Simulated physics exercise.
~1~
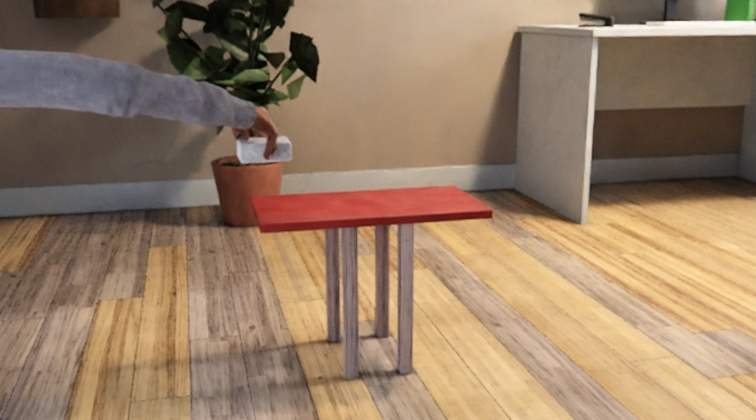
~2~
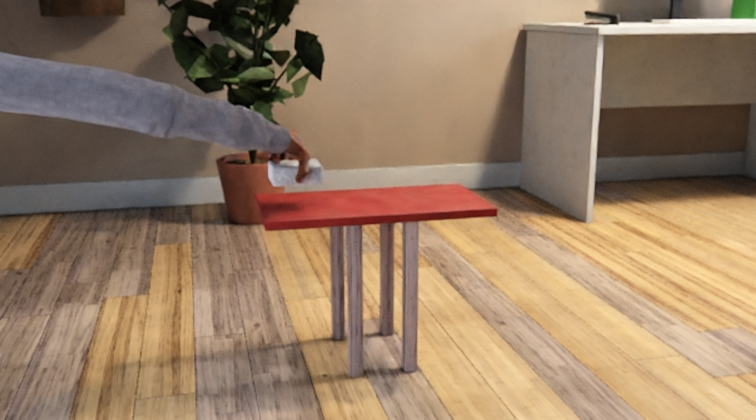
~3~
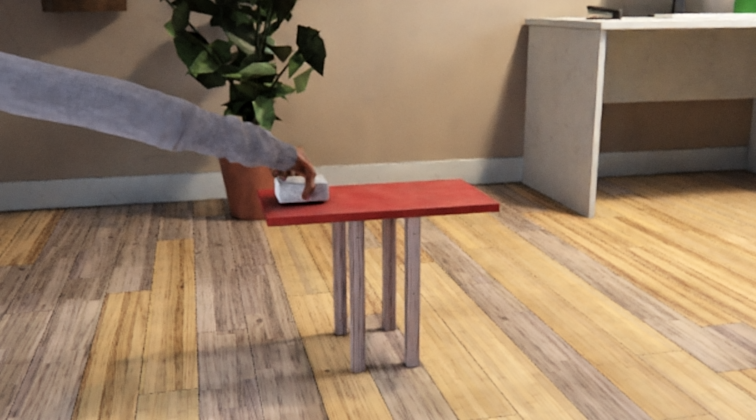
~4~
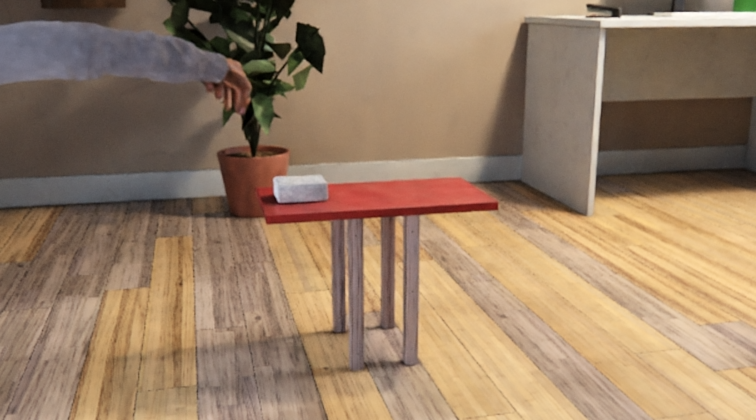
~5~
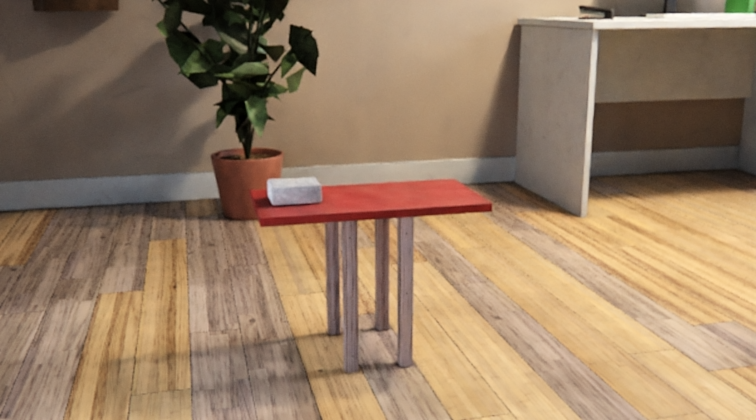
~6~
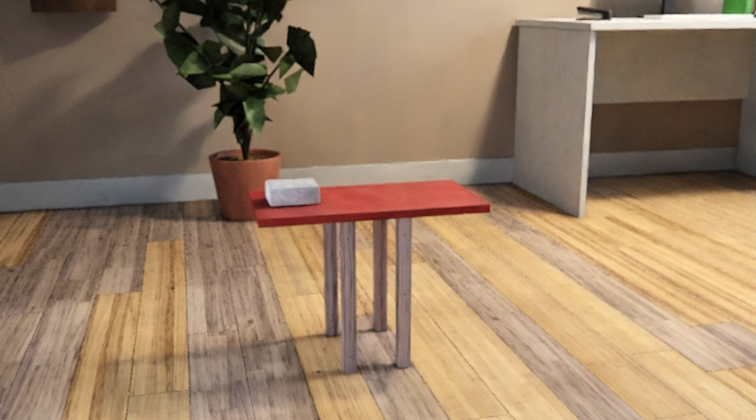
A pale, block-shaped sponge is held by a hand in a grey sleeve reaching in from the left, above a small red-topped trestle with slim greyish legs. The view is from slightly above in a room with a plank floor, a potted plant behind and a white desk at right. The hand moves the sponge a little right and lowers it onto the left end of the red top. It then lets go, draws back and leaves the view. The sponge rests where it was put, and the trestle stays upright and steady as the view sways slightly.
